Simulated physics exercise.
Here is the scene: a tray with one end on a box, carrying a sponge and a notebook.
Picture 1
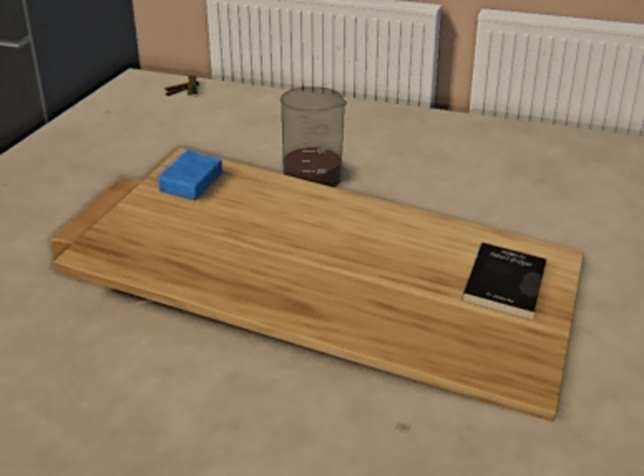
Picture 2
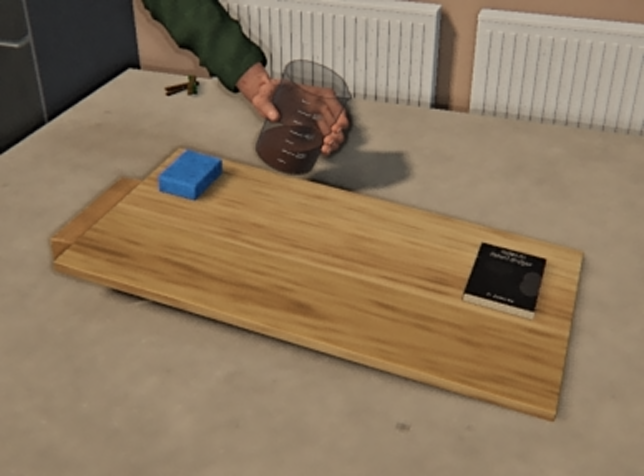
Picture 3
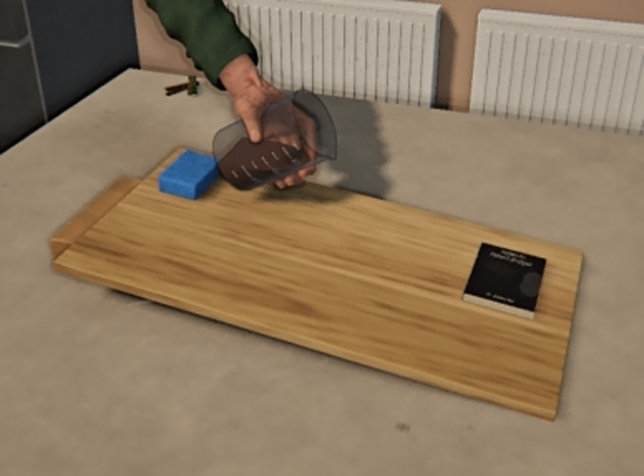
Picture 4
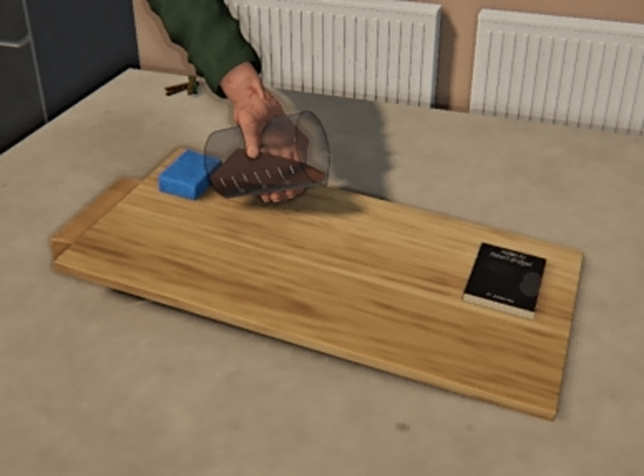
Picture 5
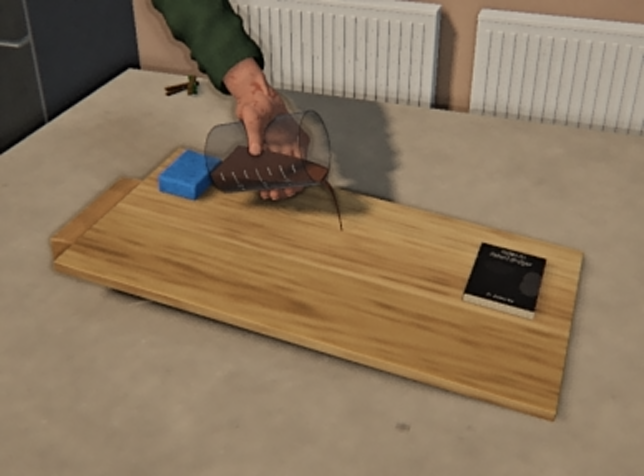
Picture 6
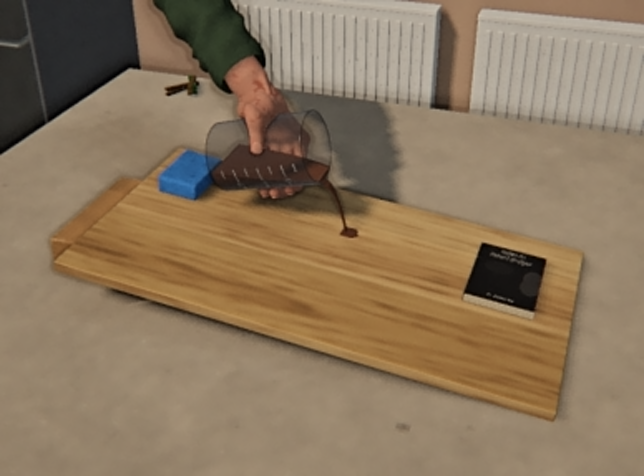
On a tabletop near white radiators, a hand lifted a beaker of dark liquid and tilted it over a sloping wooden board holding a blue sponge and black notebook, pouring a thin stream onto it.
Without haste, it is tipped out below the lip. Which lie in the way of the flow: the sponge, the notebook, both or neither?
On the left the sponge: Out of the way, on the right the notebook: In the way.
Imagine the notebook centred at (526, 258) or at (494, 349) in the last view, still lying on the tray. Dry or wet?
First placement: It meets the spill; second placement: It misses the spill.
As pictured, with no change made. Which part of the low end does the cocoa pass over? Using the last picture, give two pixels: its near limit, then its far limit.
It begins at (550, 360) and ends at (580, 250).
Next, it runs down to the right; the sponge is clear of it; the notebook is in it.
After that, it runs down to the right and off the end; the sponge is clear of it; the notebook is in it.
Finally, it runs down to the right and off the end; the sponge is clear of it; the notebook is in it.
